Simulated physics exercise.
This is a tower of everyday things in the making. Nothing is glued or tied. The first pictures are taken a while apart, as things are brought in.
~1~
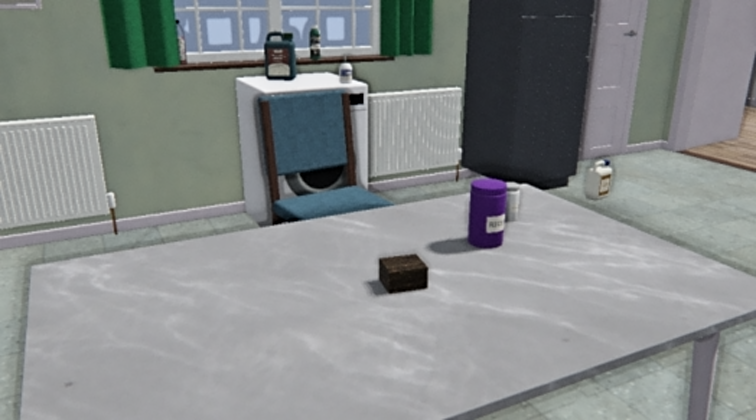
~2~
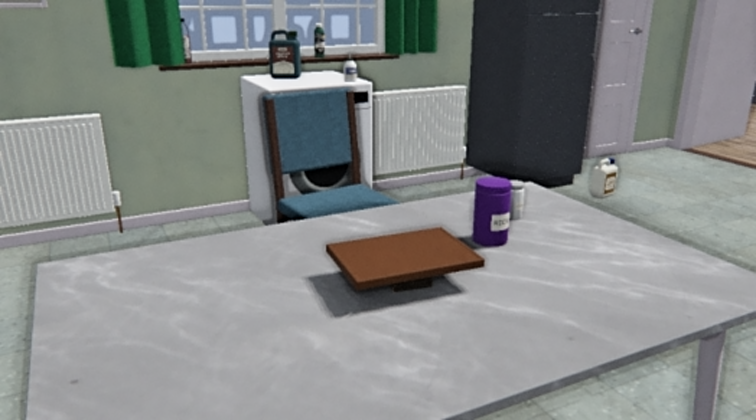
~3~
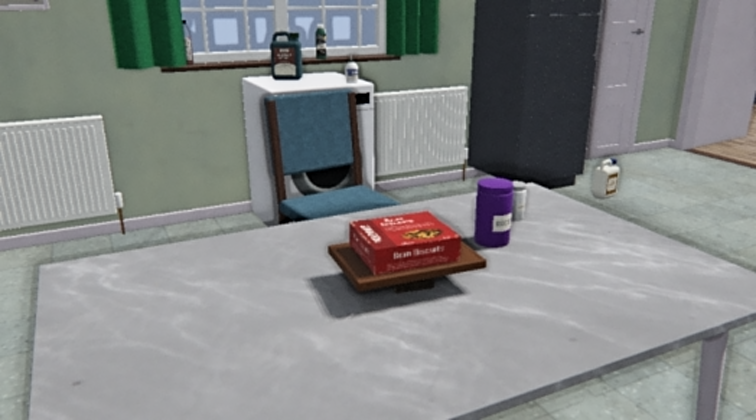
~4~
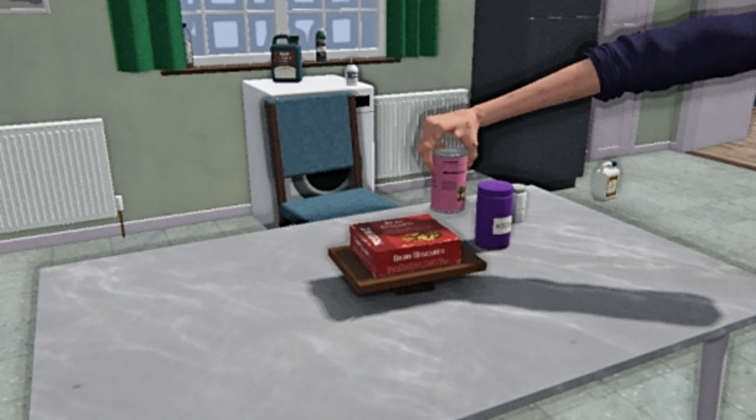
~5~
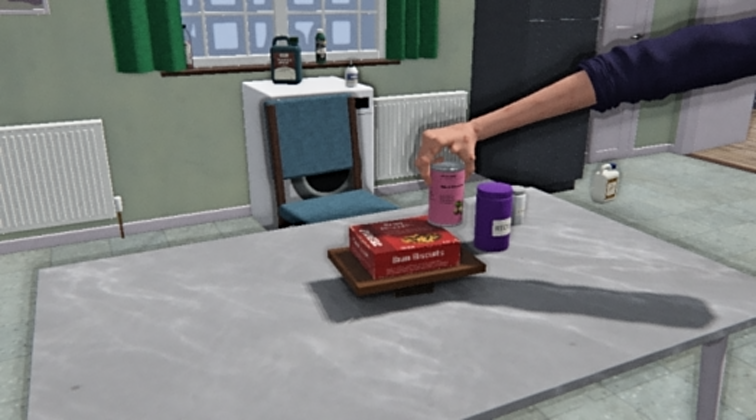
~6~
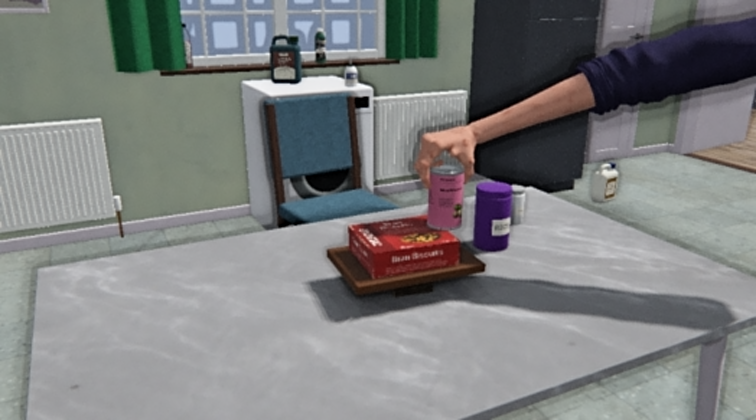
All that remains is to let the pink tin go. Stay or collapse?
Here the pile comes apart.
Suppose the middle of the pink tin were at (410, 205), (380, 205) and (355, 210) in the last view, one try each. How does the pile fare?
First try: It stays up; second try: It keeps its balance; third try: It loses its balance.
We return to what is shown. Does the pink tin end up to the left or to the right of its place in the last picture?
It goes to the right.
Then, 0.40 s later than the last frame, pink tin now fallen.
Then, 0.80 s later than the last frame, things are still on the move.
When it is over, fallen, pink tin; the other 5 as before. End places, in pixels of the last picture, pink tin near (549, 247). The pile gives way.
